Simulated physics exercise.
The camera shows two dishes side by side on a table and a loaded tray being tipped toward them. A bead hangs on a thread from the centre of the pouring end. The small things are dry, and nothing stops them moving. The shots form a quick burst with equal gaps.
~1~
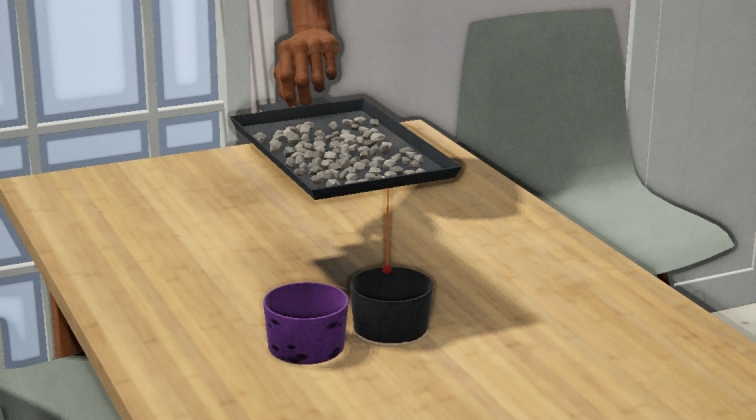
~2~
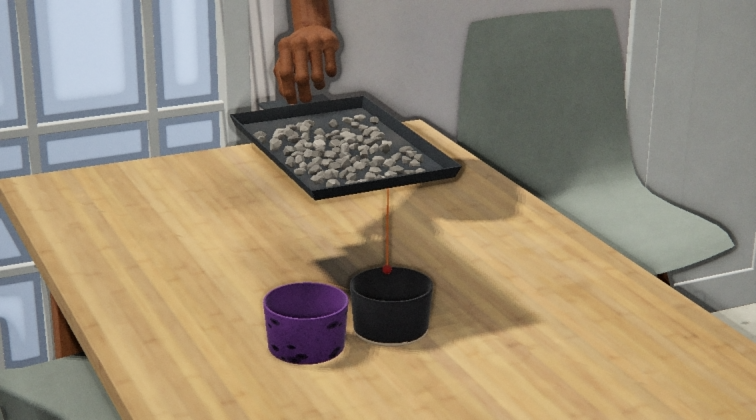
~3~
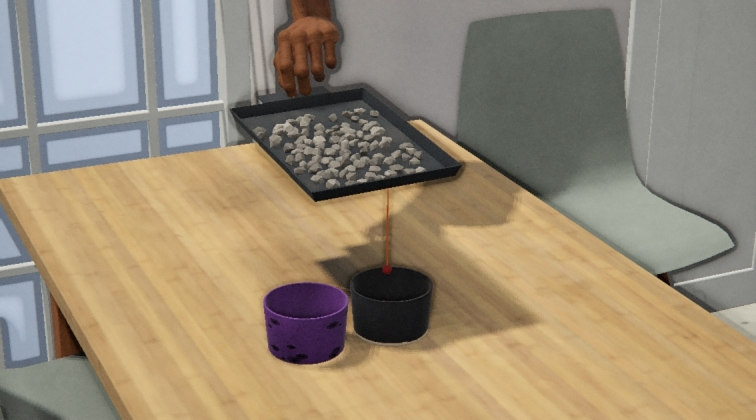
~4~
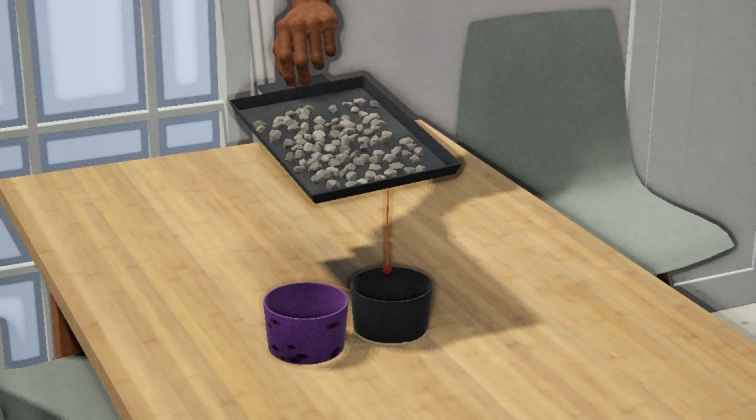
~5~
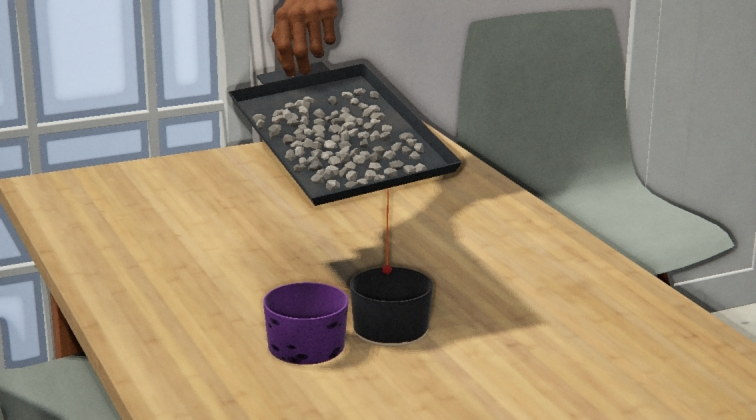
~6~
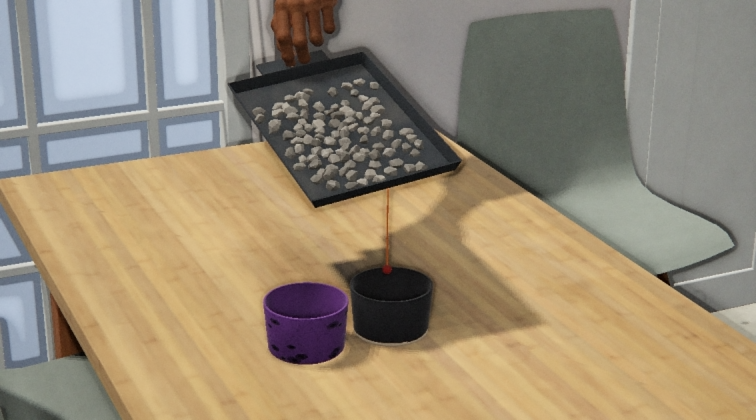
A dark tray of gray gravel tilts gradually above a purple dish and a black dish.
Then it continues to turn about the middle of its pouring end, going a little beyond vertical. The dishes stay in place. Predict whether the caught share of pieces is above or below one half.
Above one half.
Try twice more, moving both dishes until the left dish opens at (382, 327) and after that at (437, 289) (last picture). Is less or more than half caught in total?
In order, they'd catch a minor share, and next a minor share.
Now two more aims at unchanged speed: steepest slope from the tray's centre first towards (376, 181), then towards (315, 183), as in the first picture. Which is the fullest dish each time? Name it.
Well, the one to the right comes out on top first, then the one to the left.
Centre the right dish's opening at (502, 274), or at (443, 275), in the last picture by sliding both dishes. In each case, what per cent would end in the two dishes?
About 0 per cent, then about 50 per cent.
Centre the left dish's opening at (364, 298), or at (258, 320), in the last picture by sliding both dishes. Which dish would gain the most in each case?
The one at left, then the one at right.
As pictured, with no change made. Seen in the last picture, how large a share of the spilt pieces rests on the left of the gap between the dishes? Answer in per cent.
Close to 30 %.
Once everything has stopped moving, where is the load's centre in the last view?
Last view, centre at rest - approx. (315, 339).
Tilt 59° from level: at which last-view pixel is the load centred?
I'd mark the middle close to (338, 169).
Soon after the last picture, tray tipped steeply; nearly all on the tray; a small part in the air.
A little later, tray tipped right over; about two thirds in the left dish; a small part in the right dish; about a quarter outside both; a stray few in the air.
Later still, tray tipped past a quarter turn; about two thirds in the left dish; a small part in the right dish; about a quarter outside both.
At rest, tray tipped past a quarter turn; about two thirds in the left dish; a small part in the right dish; about a quarter outside both.
